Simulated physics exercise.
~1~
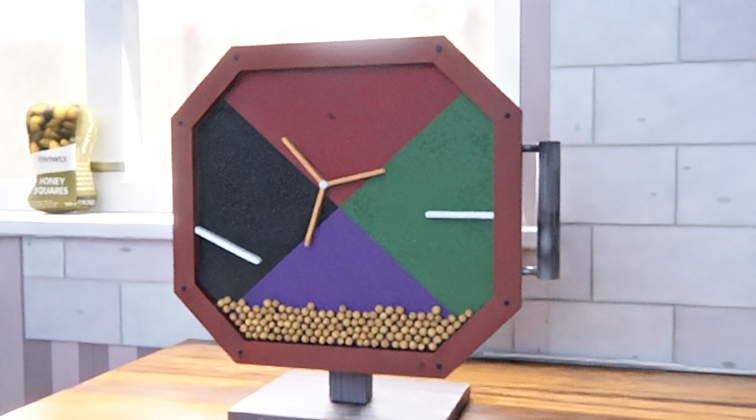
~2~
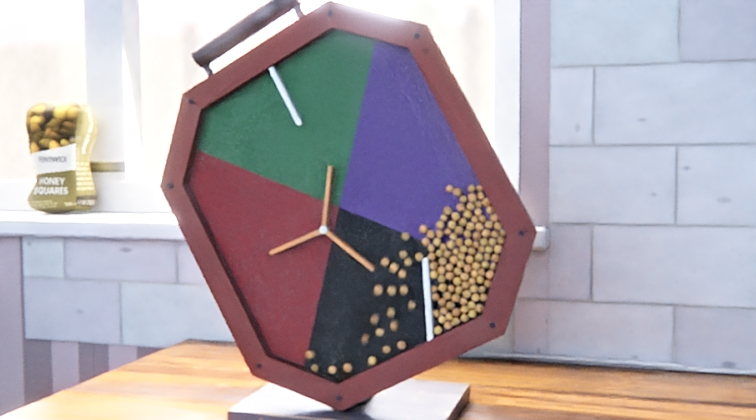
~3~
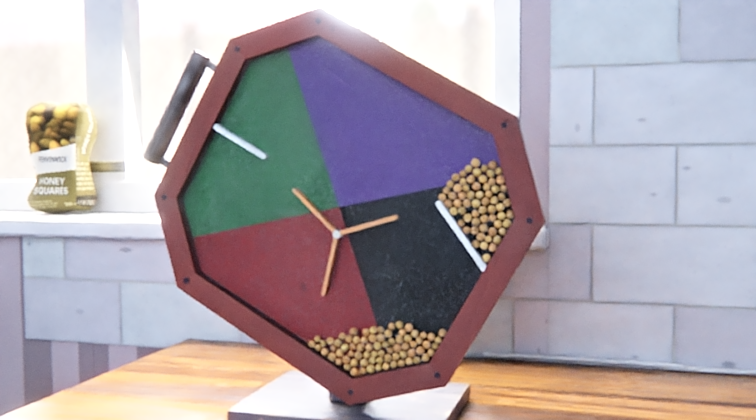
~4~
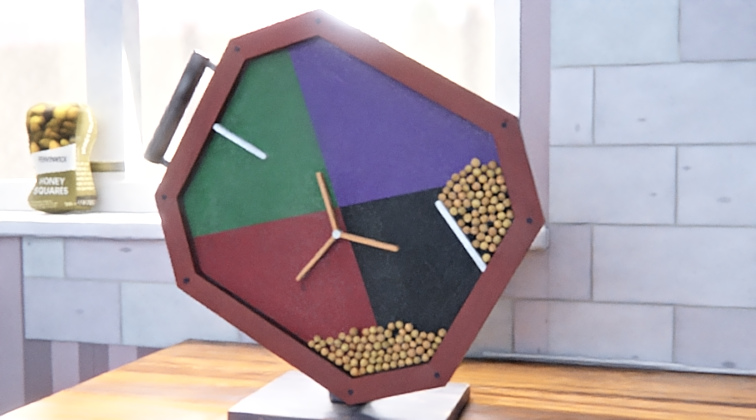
The footage shows an eight-sided case of wooden beads turning anticlockwise on a table stand, its beads tumbling from the purple wedge until it stops with one pile at the bottom and another behind a white strip at right, while the three-armed stick piece turns a little further.
